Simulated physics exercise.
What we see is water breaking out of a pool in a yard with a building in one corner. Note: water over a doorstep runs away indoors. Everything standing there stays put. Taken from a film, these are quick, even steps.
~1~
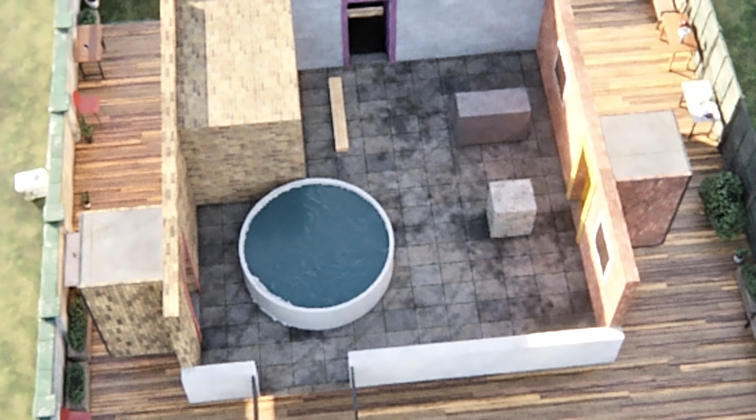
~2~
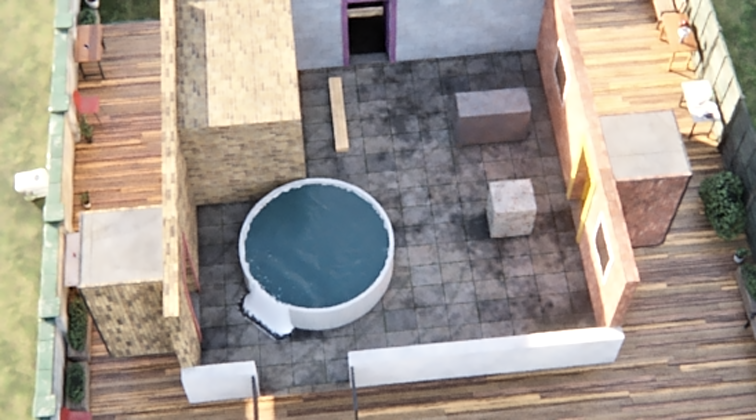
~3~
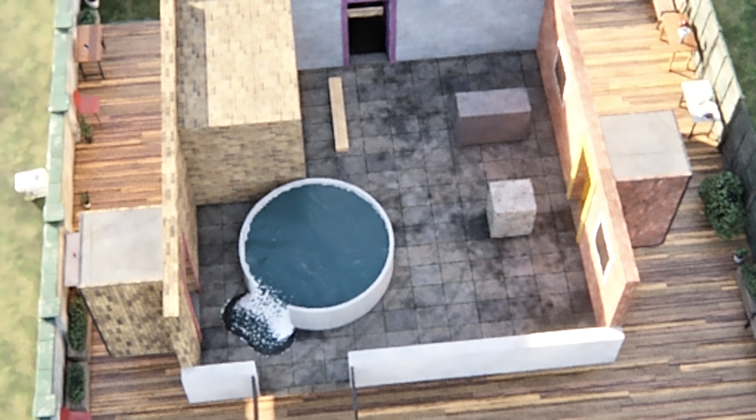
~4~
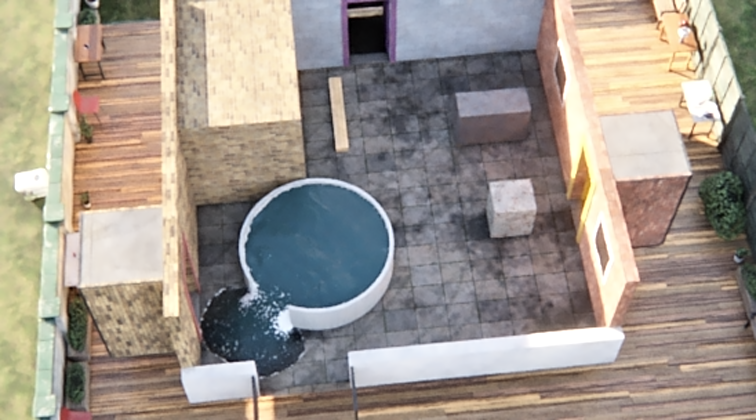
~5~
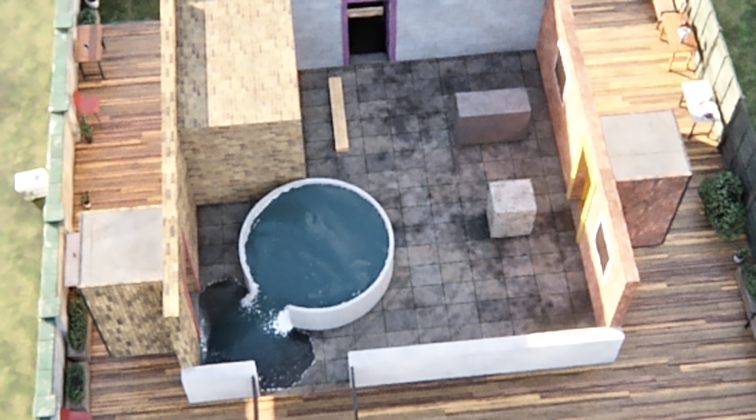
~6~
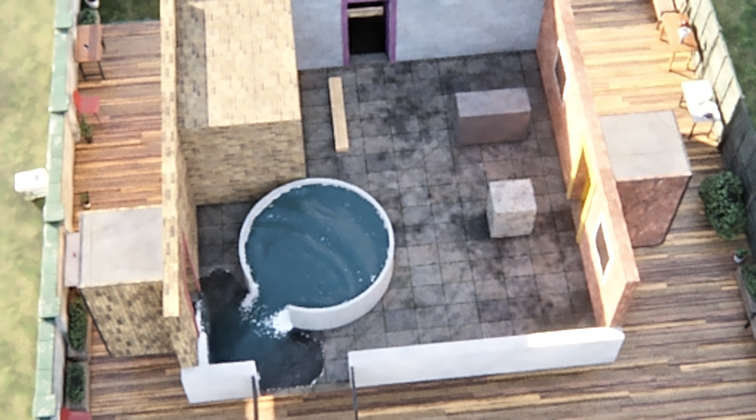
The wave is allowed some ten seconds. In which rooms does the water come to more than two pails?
Red door: Above two buckets; purple door: Up to two buckets; yellow door: Up to two buckets.
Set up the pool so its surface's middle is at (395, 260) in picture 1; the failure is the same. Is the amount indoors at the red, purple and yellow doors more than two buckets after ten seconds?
My reading: Red door is under, purple door takes less, yellow door takes less.
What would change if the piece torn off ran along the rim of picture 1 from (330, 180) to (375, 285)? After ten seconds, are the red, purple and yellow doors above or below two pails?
I reckon the red door will stay beneath the mark, the purple door will get past the mark, and the yellow door will get past the mark.
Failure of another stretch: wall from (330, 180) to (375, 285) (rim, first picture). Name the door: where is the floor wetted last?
Last: The one in red.
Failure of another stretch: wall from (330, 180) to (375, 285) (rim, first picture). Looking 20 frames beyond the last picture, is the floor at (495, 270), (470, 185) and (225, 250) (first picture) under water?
The first spot is swamped, the second swamped, the third spared.
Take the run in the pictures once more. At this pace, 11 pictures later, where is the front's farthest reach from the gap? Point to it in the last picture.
The wet point farthest out is around (197, 210).
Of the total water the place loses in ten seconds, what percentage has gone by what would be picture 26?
It works out at roughly 40 per cent.
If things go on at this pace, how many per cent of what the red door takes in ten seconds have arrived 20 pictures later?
About 55 per cent.
A moment on, water covers 10 % of the floor; the red door over two buckets in, the purple door not reached, the yellow door not reached.
Next, water covers 15 % of the floor; the red door far over two buckets in, the purple door not reached, the yellow door not reached.
Then, water covers 20 % of the floor; the red door far over two buckets in, the purple door not reached, the yellow door not reached.
Later, water covers 30 % of the floor; the red door far over two buckets in, the purple door not reached, the yellow door not reached.
In the end, water covers 40 % of the floor; the red door far over two buckets in, the purple door not reached, the yellow door not reached.
